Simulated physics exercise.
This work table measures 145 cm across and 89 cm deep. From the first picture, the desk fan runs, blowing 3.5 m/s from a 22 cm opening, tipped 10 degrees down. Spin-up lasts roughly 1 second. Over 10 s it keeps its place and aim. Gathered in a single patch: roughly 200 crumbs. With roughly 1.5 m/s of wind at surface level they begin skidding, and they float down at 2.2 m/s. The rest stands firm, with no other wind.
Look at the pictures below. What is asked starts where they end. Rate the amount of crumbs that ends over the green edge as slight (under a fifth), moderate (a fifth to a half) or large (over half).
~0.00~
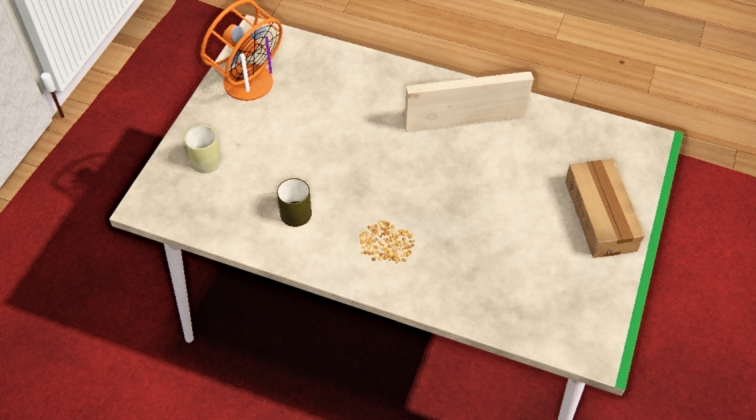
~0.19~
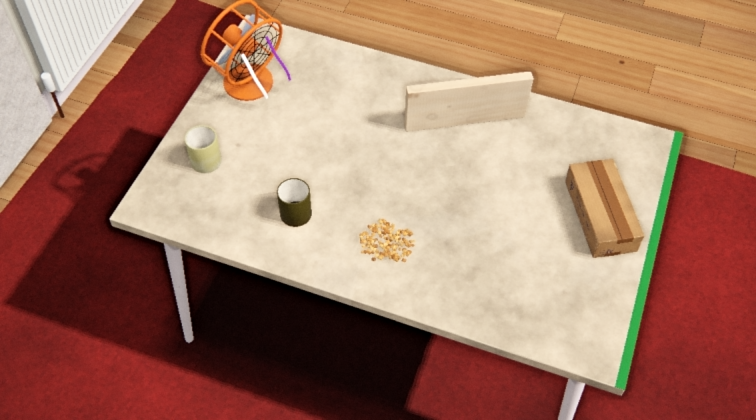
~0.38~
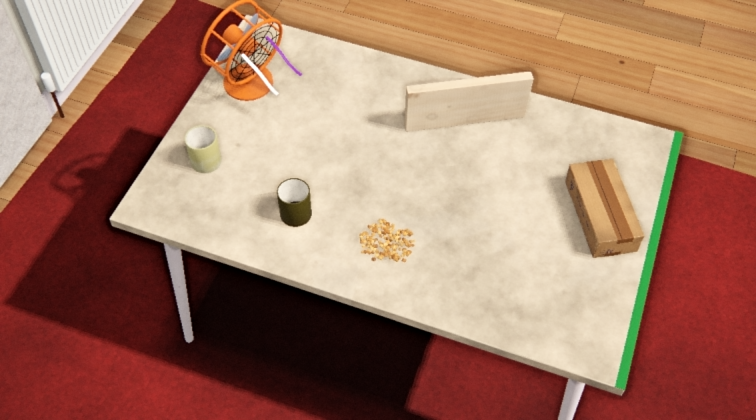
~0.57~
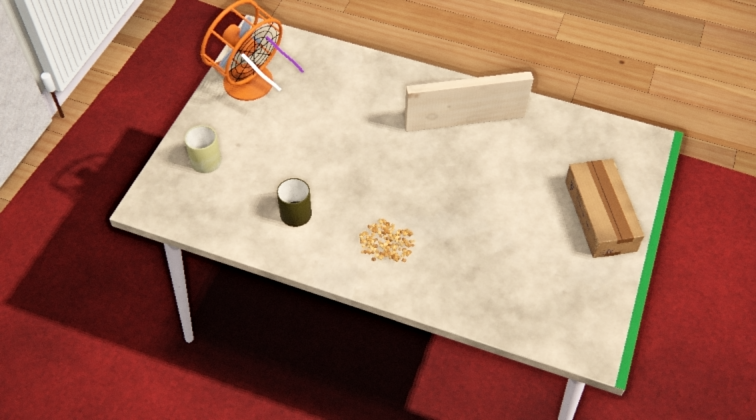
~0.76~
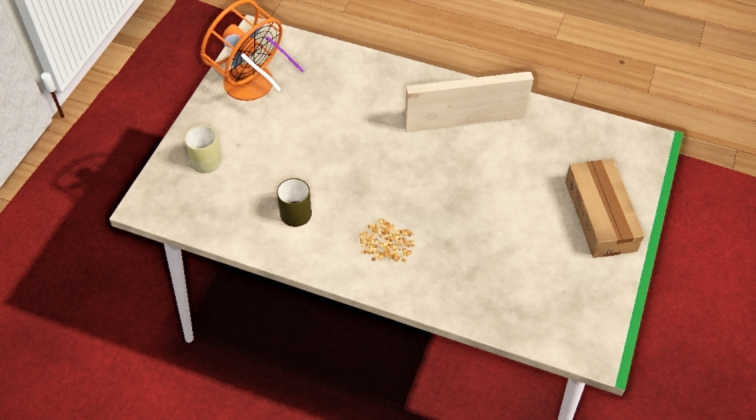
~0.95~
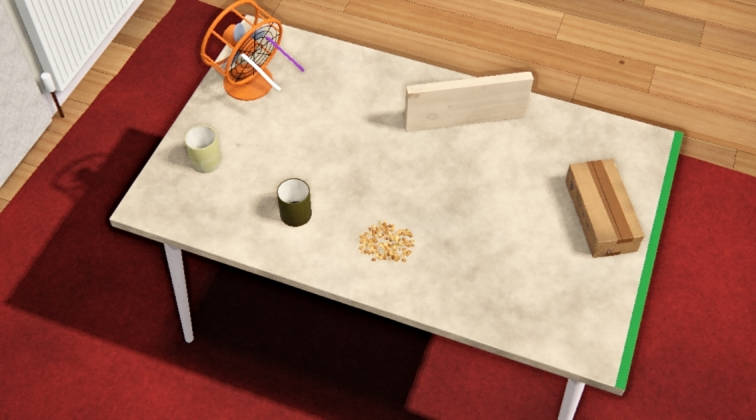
Slight.
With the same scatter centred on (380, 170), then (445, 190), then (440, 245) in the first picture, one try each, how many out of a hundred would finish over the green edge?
Results, one try each: 70 %, 70 %, 25 %.
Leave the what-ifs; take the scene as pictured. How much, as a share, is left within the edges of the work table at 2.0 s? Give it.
I'd say some 0 % at that moment.
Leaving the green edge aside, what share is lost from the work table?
Close to 100 % of them.
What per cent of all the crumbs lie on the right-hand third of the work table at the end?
It comes out near 0 in a hundred.
After 2.0 s the count stands so, 0 % are over the green edge.
After 3.2 s the count stands so, 0 % are over the green edge.
After 5.5 s the count stands so, 0 % are over the green edge.
After 10.0 s, at the end, 0 % are over the green edge.
